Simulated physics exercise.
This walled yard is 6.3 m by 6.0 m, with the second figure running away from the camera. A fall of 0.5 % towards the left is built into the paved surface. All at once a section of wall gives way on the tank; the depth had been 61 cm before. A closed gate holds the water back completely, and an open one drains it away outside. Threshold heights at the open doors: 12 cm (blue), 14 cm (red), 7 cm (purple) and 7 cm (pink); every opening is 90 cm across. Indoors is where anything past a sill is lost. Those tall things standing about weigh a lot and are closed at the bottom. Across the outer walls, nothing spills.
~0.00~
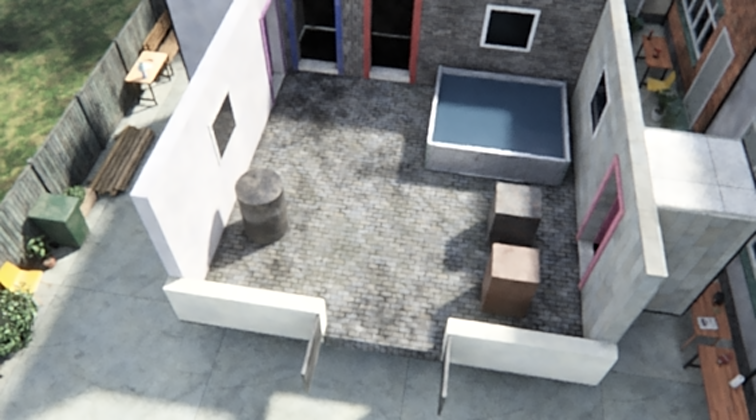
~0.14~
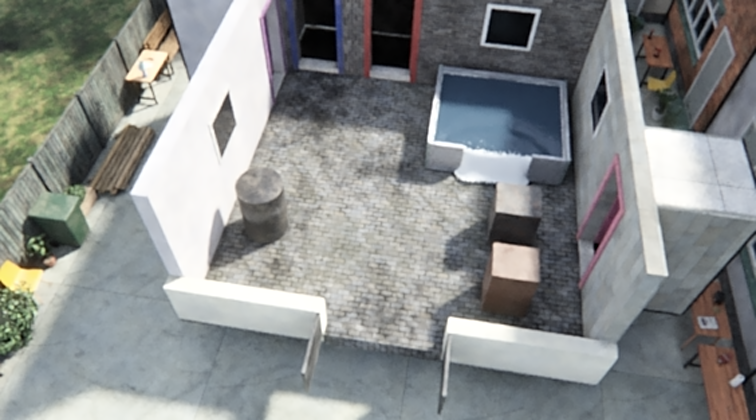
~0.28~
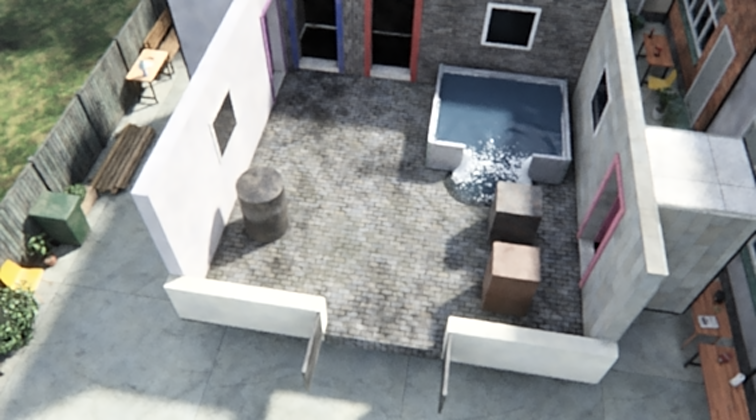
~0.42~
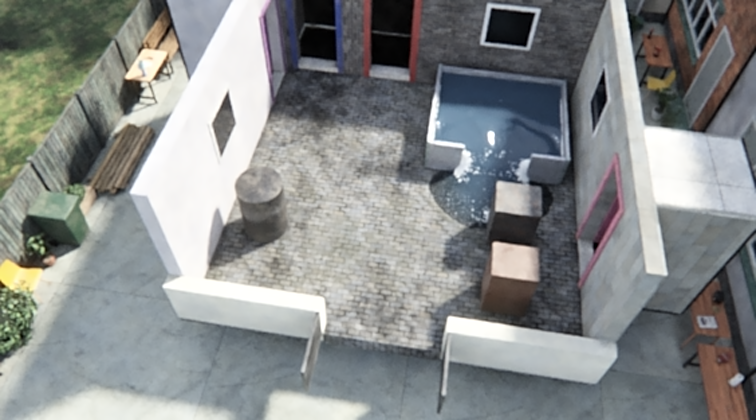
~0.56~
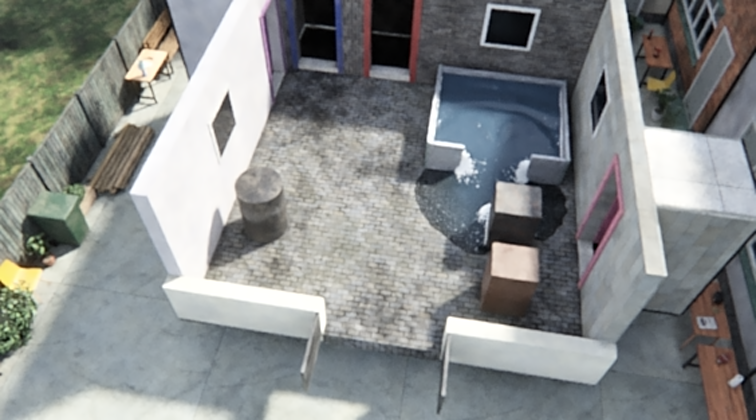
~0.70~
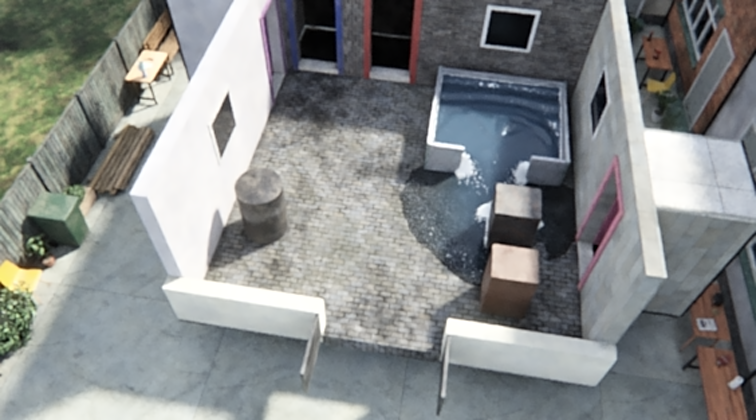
Water sits still in a raised rectangular tank at the back right of a walled, paved yard, then bursts through a gap in the tank's front wall. It splashes onto the paving and spreads in a widening dark sheet, flowing around two brown blocks as ripples cross the tank.
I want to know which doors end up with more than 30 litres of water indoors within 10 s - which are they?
In order: Blue door: The total remains smaller than the cap; red door: The total remains smaller than the cap; purple door: The total remains smaller than the cap; pink door: The total grows larger than the cap.
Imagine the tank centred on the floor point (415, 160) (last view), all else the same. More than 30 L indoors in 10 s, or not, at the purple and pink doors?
Purple: Within limit; pink: Within limit.
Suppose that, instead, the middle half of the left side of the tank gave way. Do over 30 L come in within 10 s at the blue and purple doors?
Outcome at blue: Exceeded; outcome at purple: Exceeded.
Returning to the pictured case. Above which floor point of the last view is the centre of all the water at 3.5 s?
Around (469, 187).
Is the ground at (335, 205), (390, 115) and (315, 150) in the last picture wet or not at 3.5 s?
Respectively: Got hit, was missed, was missed.
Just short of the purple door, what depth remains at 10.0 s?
9.5 cm.
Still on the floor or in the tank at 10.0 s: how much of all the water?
Remaining: Roughly 74 %.
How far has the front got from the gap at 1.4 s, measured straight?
3.8 m.
After 1.4 s water covers 25 % of the floor and is deepest (46 cm) near (499, 213); blue door not reached, red door not reached, purple door not reached, pink door 14 cm at the sill, 2 L in.
After 2.2 s water covers 45 % of the floor and is deepest (40 cm) near (499, 213); blue door not reached, red door not reached, purple door not reached, pink door 14 cm at the sill, 23 L in.
After 3.5 s water covers 60 % of the floor and is deepest (27 cm) near (499, 213); blue door not reached, red door not reached, purple door not reached, pink door 11 cm at the sill, 49 L in.
After 6.0 s water covers 80 % of the floor and is deepest (19 cm) near (563, 104); blue door 2 cm at the sill, 0 L in, red door 3 cm at the sill, 0 L in, purple door 6 cm at the sill, 0 L in, pink door 8 cm at the sill, 66 L in.
After 10.0 s water covers 95 % of the floor and is deepest (12 cm) near (227, 306); blue door 9 cm at the sill, 1 L in, red door 4 cm at the sill, 0 L in, purple door 10 cm at the sill, 12 L in, pink door 5 cm at the sill, 70 L in.
